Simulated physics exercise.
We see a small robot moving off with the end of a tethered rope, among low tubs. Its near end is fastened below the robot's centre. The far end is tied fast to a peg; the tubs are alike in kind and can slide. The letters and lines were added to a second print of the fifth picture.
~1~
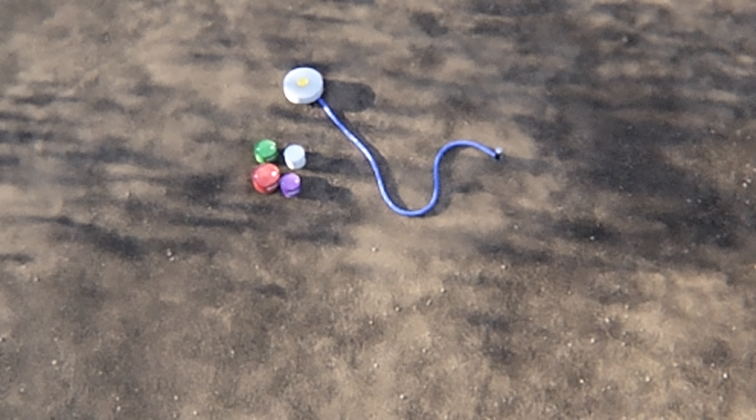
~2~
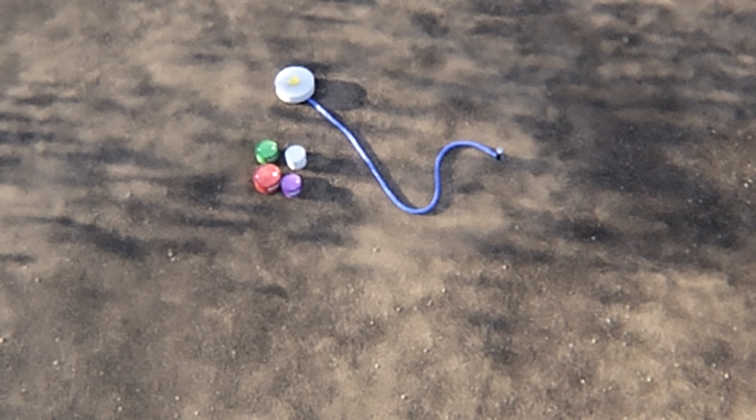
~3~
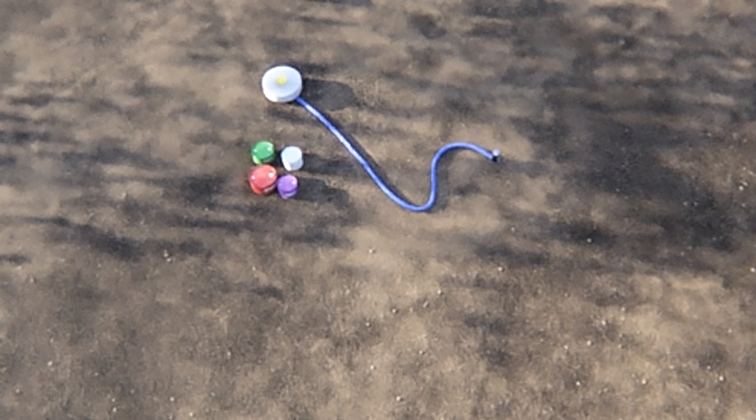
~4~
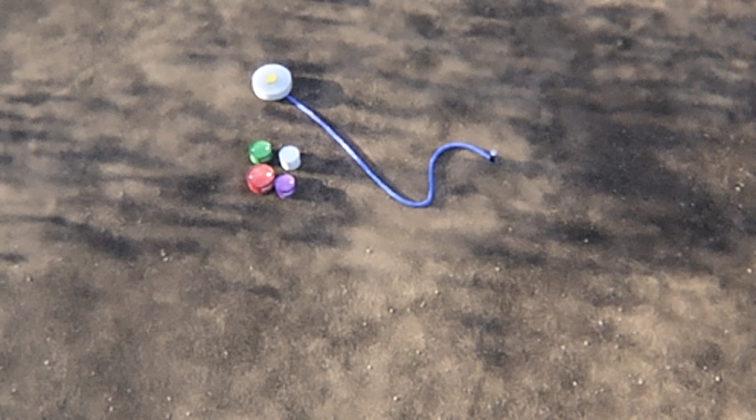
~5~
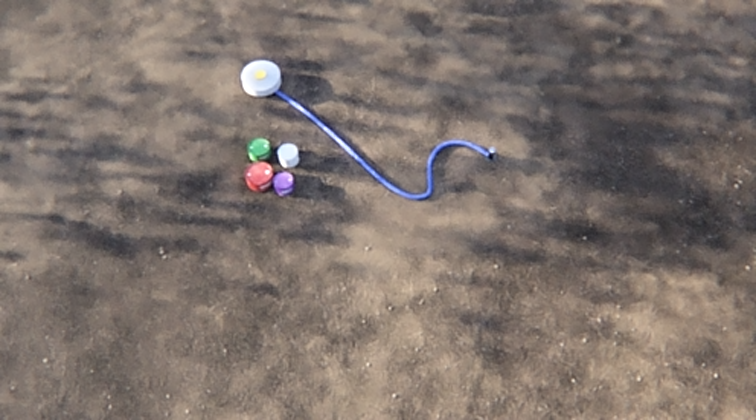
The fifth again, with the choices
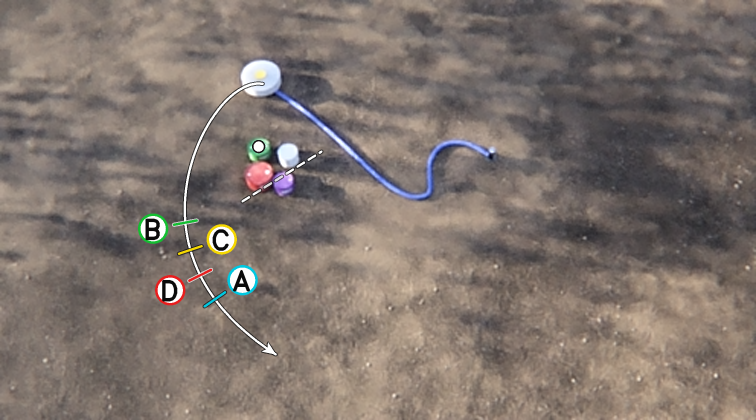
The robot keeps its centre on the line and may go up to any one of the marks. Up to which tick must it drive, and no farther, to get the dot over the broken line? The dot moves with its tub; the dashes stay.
A.
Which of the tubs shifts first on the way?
The green tub.
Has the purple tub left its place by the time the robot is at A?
Yes.
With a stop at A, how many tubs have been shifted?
Four.
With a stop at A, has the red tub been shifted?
Yes.
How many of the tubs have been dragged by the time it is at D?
Four.
On the marked copy, A at (215, 299); B at (185, 223); C at (190, 250); D at (200, 275); the dashed line at (283, 176); the route from (263, 84) via (185, 208) to (276, 354); the white dot at (259, 147).
With A. Early on, robot (199, 134); green tub (260, 150).
Further on, robot (184, 221); green tub (260, 152).
At the end, robot (213, 296); red tub (273, 204); green tub (289, 188); white tub (308, 180); purple tub (297, 204); the dot on the green tub is over the dashed line.
As for the rest, B leaves the dotted tub short, at (260, 151); C leaves the dotted tub short, at (274, 164); D leaves the dotted tub short, at (282, 177).
